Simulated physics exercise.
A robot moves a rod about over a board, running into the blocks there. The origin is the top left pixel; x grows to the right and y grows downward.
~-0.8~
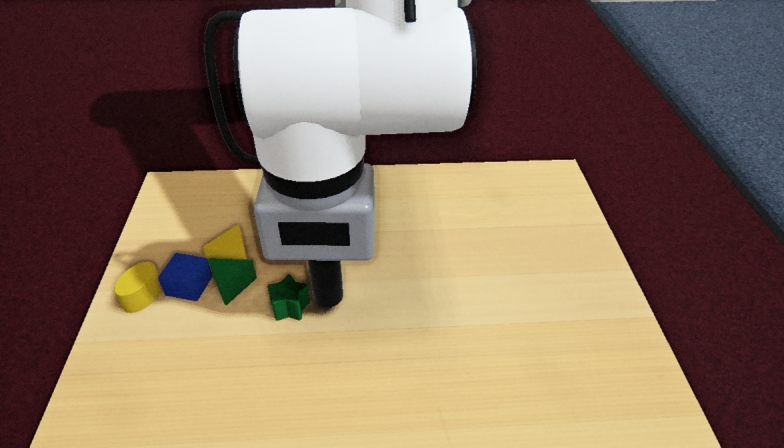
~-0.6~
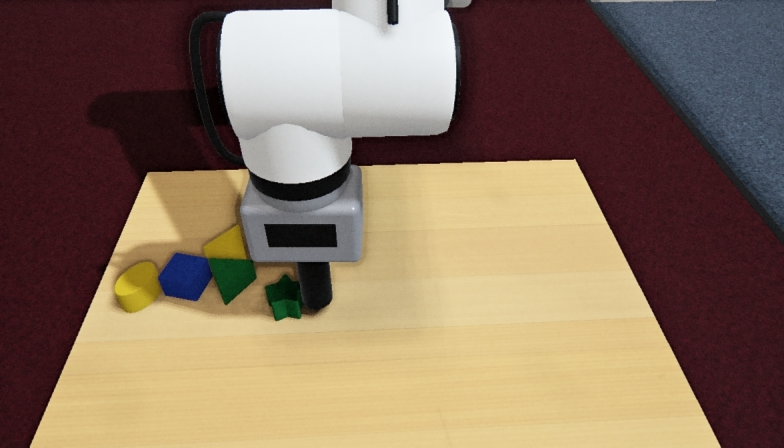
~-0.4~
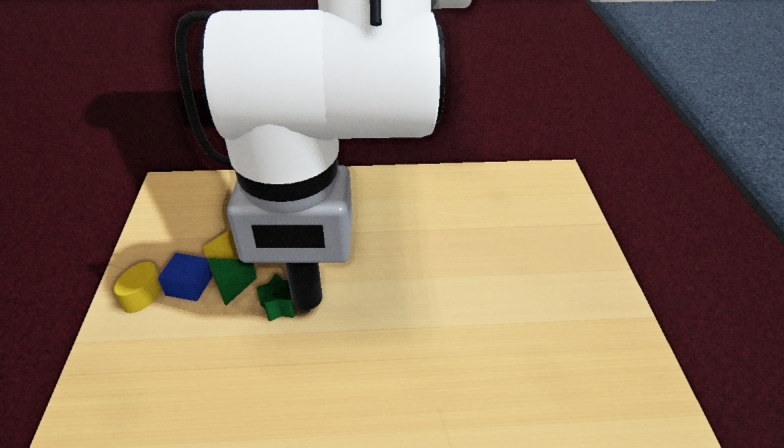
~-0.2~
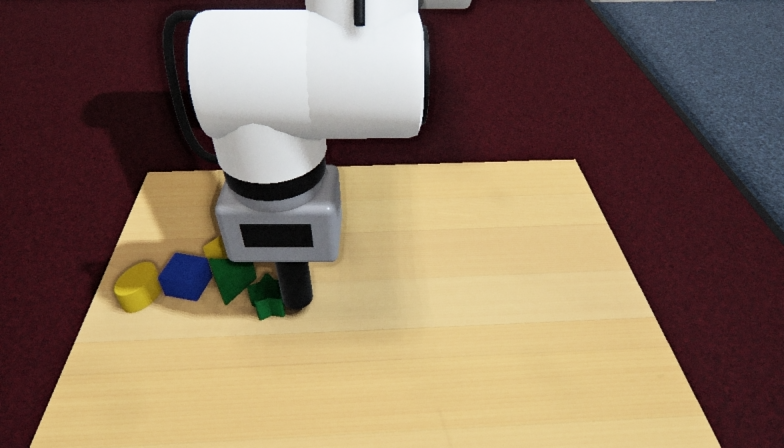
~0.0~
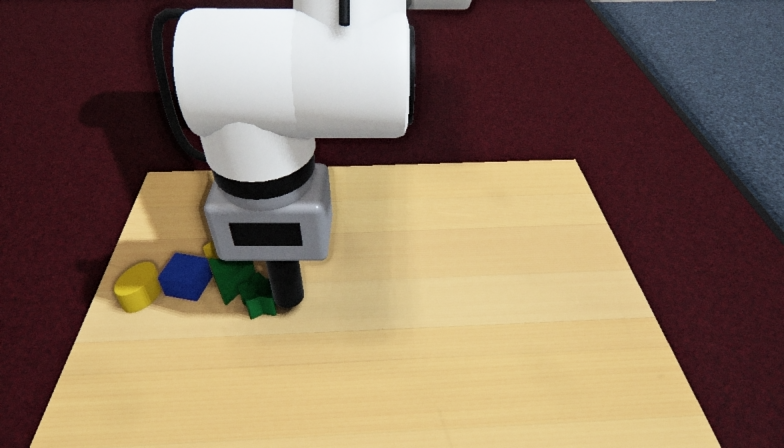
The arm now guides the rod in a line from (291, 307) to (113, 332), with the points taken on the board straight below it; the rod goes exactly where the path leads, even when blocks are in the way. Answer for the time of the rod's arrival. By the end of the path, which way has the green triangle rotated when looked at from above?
Looking down: Clockwise.
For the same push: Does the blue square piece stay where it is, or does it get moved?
Shifted out of place.
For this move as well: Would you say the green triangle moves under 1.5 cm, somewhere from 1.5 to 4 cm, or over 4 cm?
That block covers between 1.5 and 4 cm.
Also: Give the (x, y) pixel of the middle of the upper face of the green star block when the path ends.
My estimate: (161, 283).
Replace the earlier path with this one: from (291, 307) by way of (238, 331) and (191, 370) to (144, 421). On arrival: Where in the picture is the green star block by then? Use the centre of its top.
Its top middle is near (217, 295).
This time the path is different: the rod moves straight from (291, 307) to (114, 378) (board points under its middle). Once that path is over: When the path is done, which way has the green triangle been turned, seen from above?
It ends up turned clockwise.
What follows on the original path. One third of the way, rod (230, 304); blue square piece (175, 263); green triangle (208, 262), turned 35° clockwise; green star block (202, 286), turned 25° clockwise.
Two thirds of the way, rod (168, 313); yellow elliptical block (128, 276), turned 25° anticlockwise; blue square piece (169, 254); green triangle (202, 258), turned 40° clockwise; green star block (166, 283), turned 70° clockwise.
At the end, rod (108, 321); yellow elliptical block (128, 276), turned 25° anticlockwise; blue square piece (169, 254); green triangle (202, 258), turned 40° clockwise; green star block (161, 283), turned 85° clockwise.
